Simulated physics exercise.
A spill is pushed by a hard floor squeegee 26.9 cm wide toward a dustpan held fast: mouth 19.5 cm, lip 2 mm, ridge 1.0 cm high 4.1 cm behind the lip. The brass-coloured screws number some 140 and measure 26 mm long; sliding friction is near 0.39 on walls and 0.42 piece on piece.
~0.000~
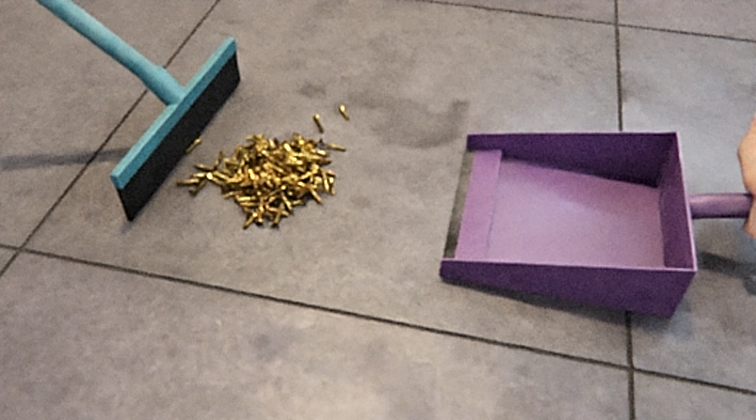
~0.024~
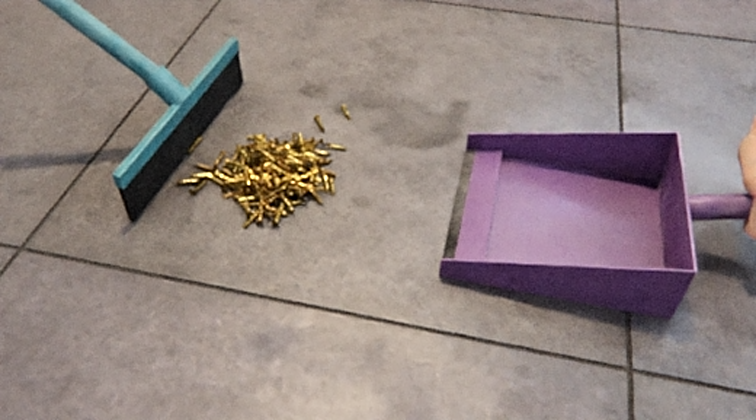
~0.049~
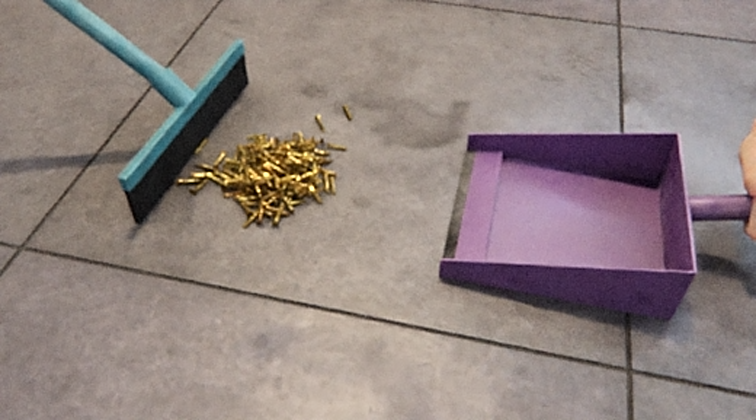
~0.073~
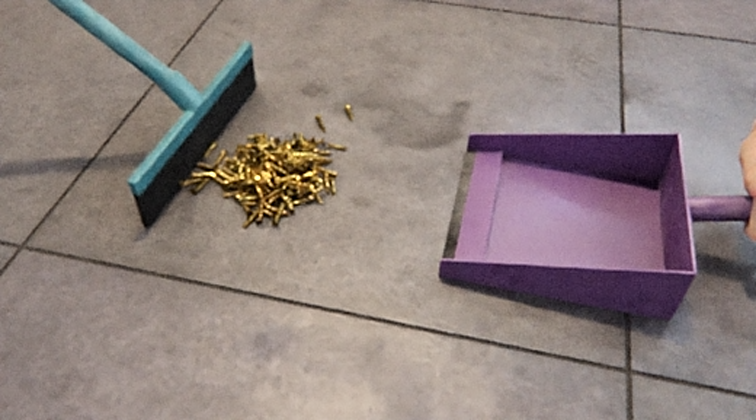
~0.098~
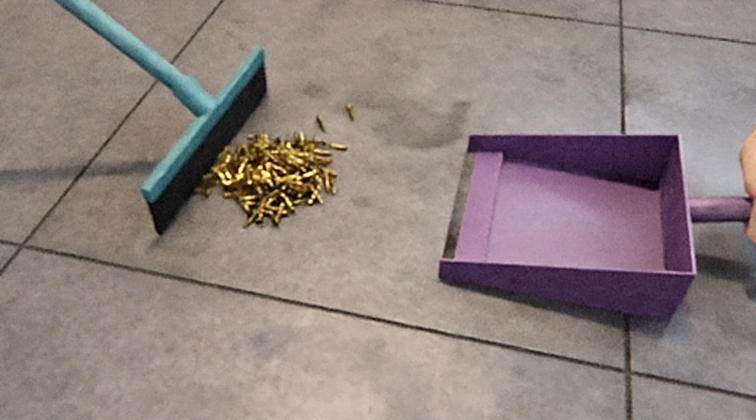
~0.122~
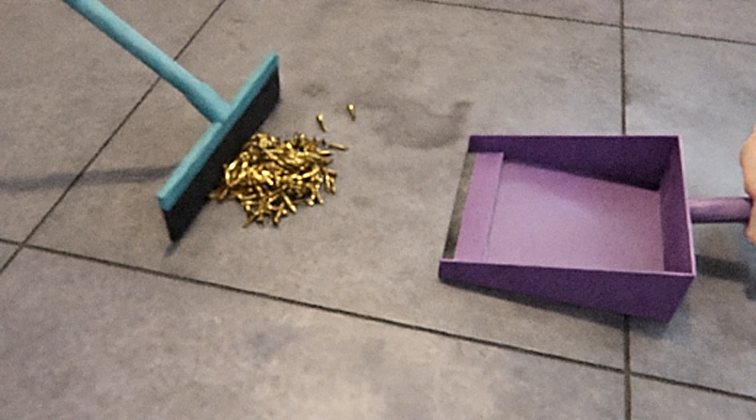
To begin with, a teal squeegee with a dark blade stands left of a pile of small brass-coloured screws on grey tiles, while a hand holds a purple dustpan at right. The squeegee then slides a short way rightward, pressing into the pile's near edge and nudging some pieces, while the dustpan stays put.
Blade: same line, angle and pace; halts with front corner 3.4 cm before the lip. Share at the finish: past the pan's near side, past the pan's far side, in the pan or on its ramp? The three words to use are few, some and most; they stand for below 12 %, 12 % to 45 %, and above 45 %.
Near side: Some, far side: Few, pan: Some.
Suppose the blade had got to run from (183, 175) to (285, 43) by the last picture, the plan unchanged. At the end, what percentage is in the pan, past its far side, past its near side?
Pan: 20, far side: 20, near side: 0.
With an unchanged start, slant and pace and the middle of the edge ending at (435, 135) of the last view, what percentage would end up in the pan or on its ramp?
I'd expect around 30 per cent.
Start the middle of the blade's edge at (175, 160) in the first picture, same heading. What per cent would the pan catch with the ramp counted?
Something close to 30 percent.
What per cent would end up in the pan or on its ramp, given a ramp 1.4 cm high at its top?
Something like 35 per cent, ramp included.
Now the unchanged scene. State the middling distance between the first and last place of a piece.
It comes to some 22 cm.
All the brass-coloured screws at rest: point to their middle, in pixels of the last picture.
Centre at rest: Approx. (446, 241) px.
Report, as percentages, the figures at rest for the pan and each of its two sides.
Near: 25; far: 0; pan: 30 (percent).
After 0.27 s, middle of the blade 14 cm from the lip; 0 % over the lip, far side 0 %, near side 5 %.
Then, at 0.36 s, middle of the blade 7 cm from the lip; 0 % over the lip, far side 0 %, near side 10 %.
Then, at 0.59 s, middle of the blade 4 cm from the lip; 30 % over the lip, far side 0 %, near side 25 %.
At rest (1.4 s), near side 25 %, far side 0 %, pan 30 %, in front of the lip or behind the blade 45 %.
